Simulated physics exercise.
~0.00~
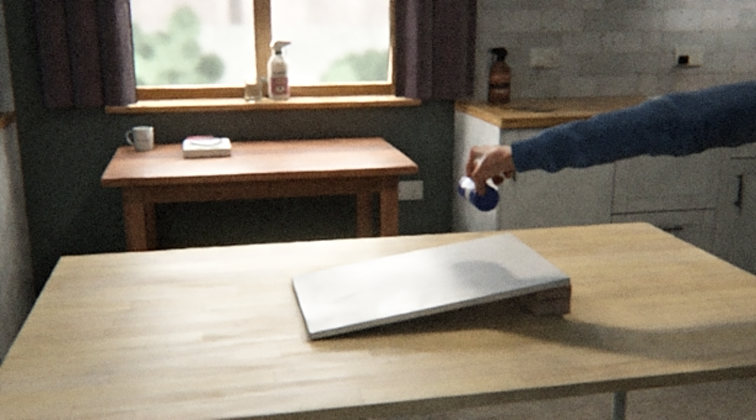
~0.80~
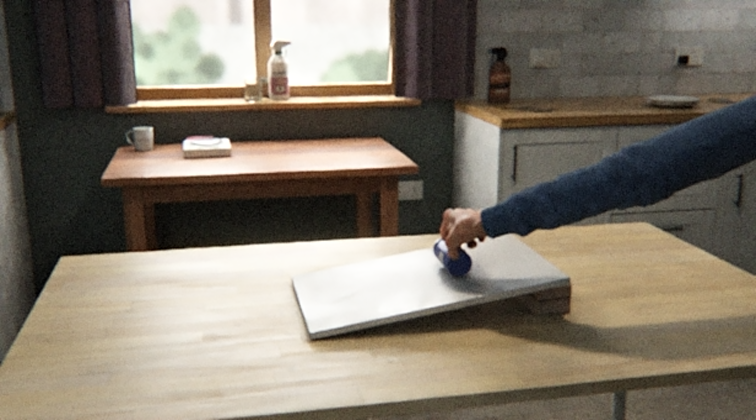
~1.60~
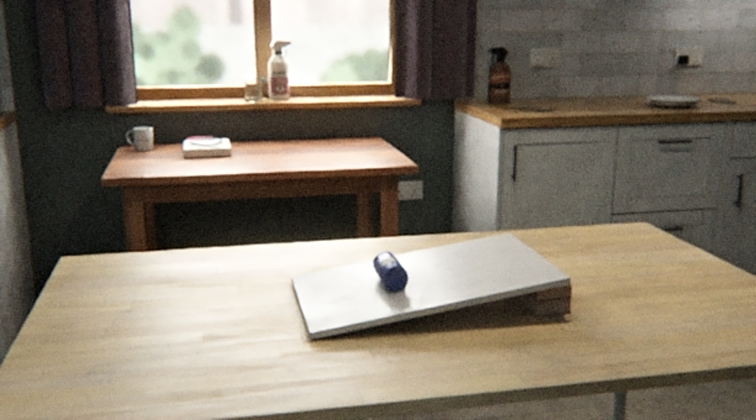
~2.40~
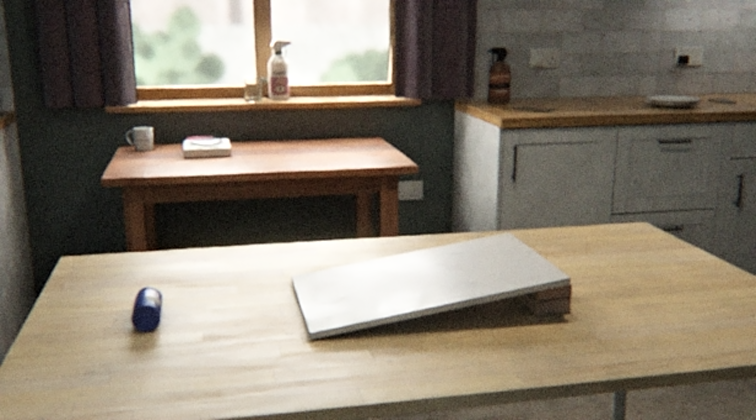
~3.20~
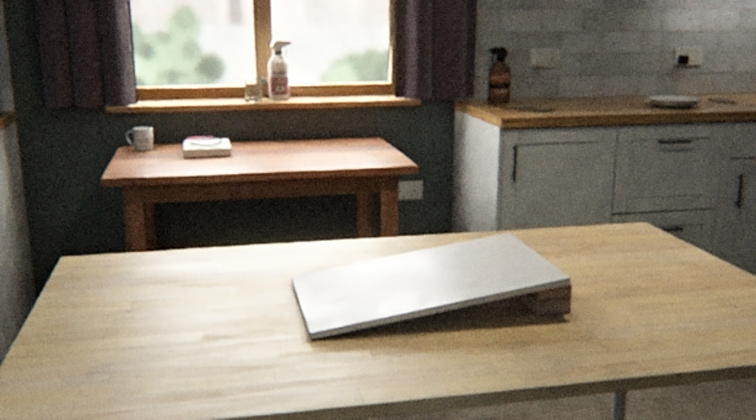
In this clip, a hand lowers a blue shaker onto its side on a propped-up board and releases it. The shaker moves down the slope to the left, continues across the wooden table, and goes out of view, leaving the board in place.
